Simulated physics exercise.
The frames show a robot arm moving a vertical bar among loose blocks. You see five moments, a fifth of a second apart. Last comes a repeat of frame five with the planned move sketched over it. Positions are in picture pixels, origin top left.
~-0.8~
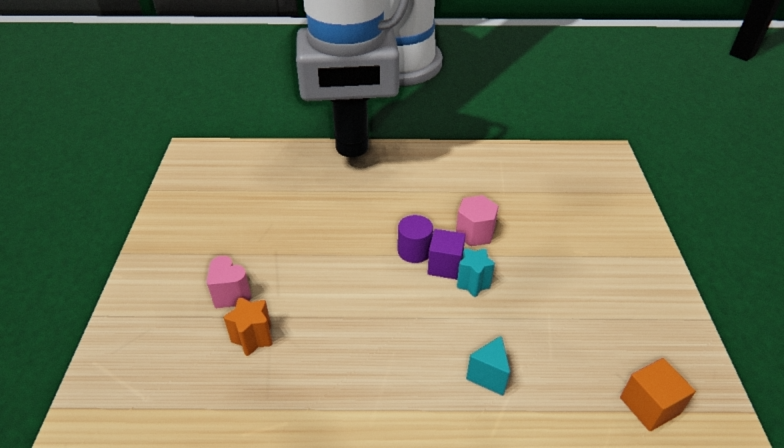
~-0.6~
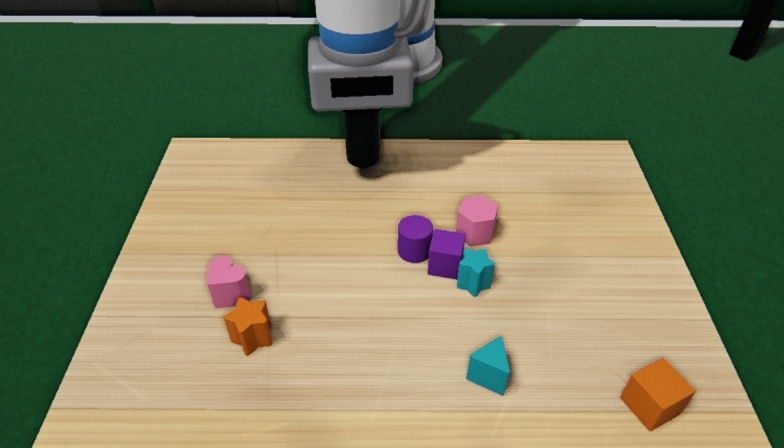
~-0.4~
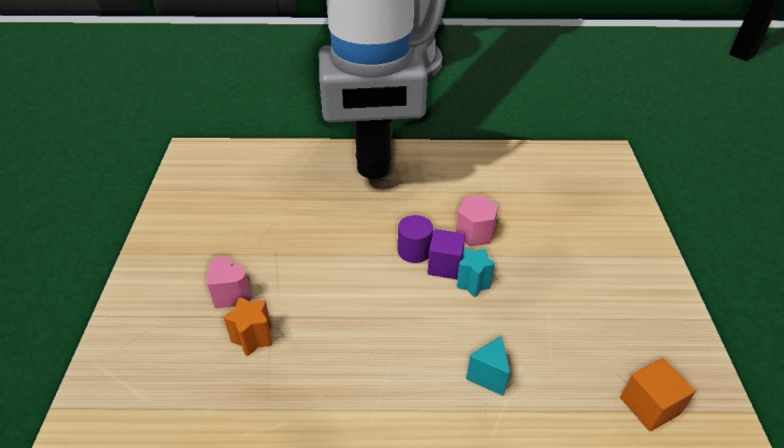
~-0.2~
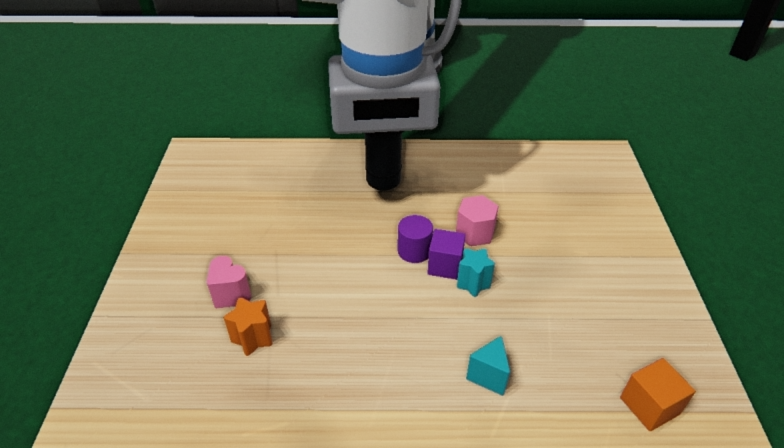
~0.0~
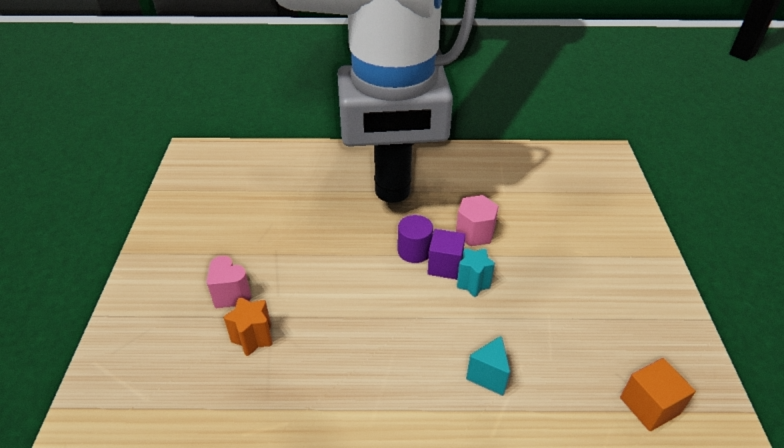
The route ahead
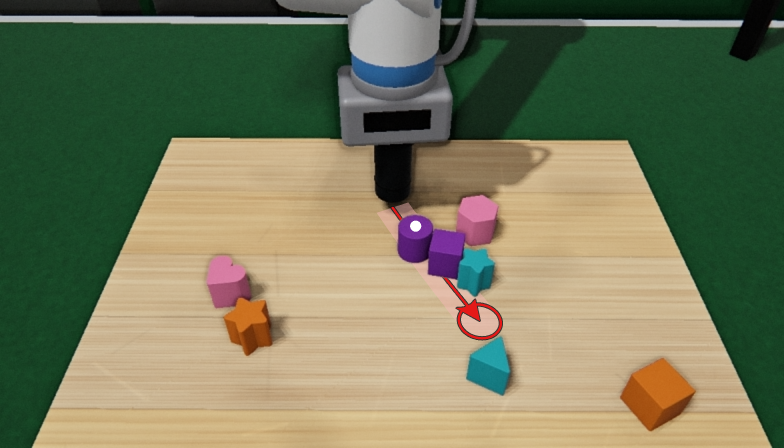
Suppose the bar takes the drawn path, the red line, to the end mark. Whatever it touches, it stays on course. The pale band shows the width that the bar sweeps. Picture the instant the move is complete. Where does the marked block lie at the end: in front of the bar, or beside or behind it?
Gone from the front.
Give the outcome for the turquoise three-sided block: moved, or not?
At the end, its place is the same.
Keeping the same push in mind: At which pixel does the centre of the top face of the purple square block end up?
The answer is (527, 309).
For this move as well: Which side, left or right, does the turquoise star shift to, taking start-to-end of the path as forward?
Answer: Left.
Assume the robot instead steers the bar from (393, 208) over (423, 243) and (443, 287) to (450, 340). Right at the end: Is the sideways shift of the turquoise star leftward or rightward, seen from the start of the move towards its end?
The turquoise star goes left.
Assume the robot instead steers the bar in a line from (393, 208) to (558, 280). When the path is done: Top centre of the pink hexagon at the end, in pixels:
I expect it at (536, 214).
Path on the board, from (393, 208) to (480, 321); the dot is on the purple circular block.
On the path given first. One third of the way, bar (419, 227); purple circular block (416, 244); purple square block (452, 243).
Two thirds of the way, bar (448, 264); purple circular block (417, 271); purple square block (484, 276); turquoise star (518, 281), turned 15° anticlockwise.
At the end, bar (482, 306); purple circular block (418, 272); purple square block (527, 309), turned 60° anticlockwise; turquoise star (546, 288), turned 60° anticlockwise; pink hexagon in place; turquoise three-sided block in place.
